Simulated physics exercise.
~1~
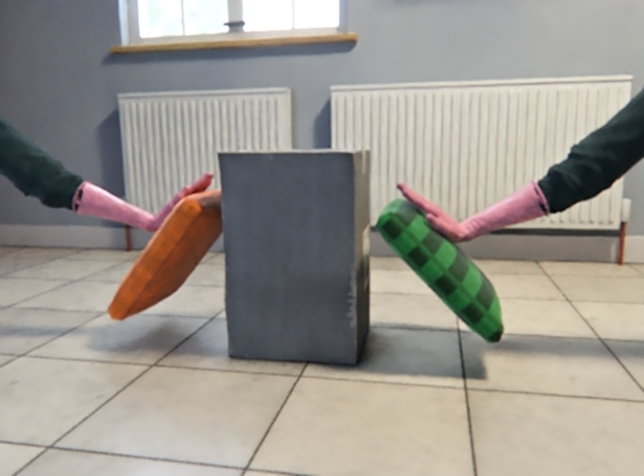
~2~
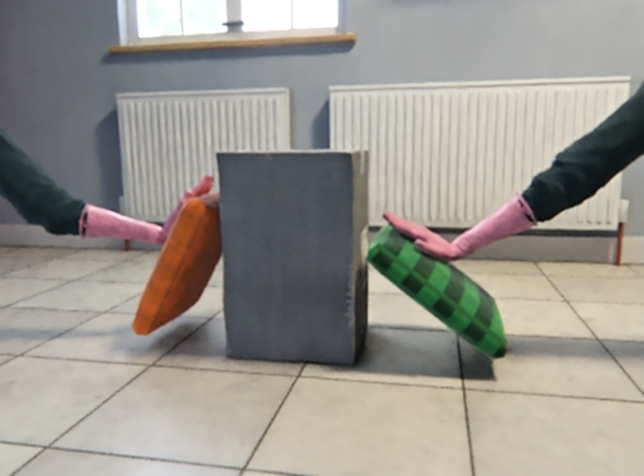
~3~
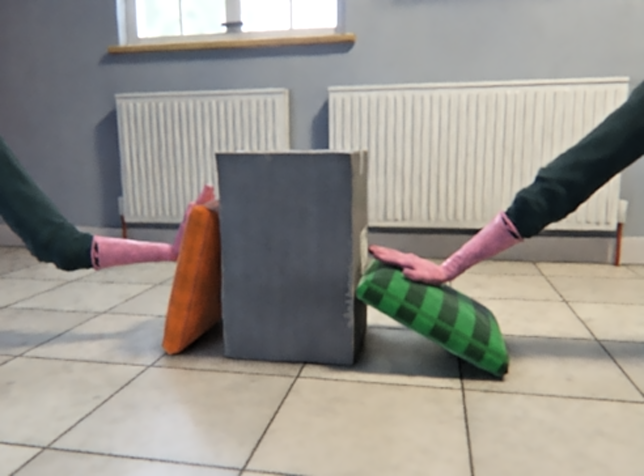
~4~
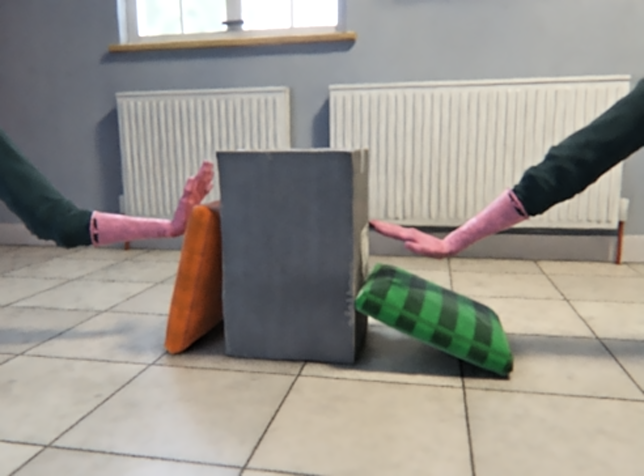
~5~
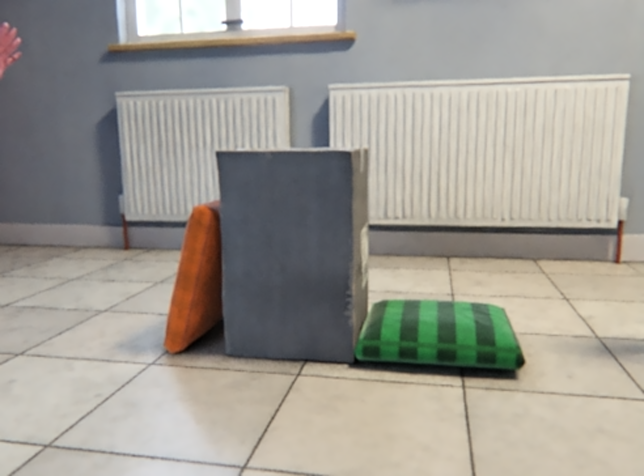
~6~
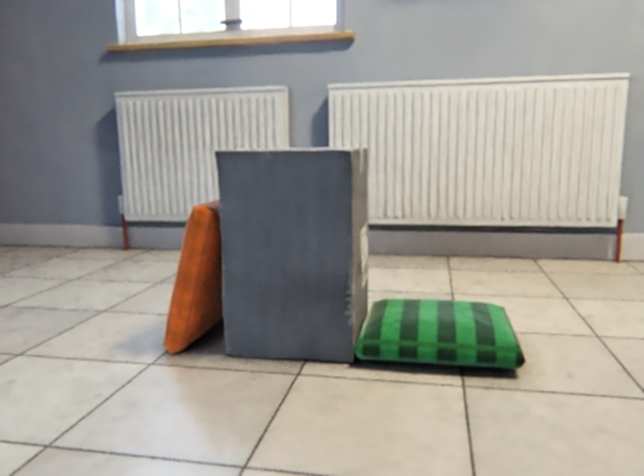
Pink-gloved hands lowering orange and green cushions against a grey box, then withdrawing, the orange staying propped, the green dropping flat.
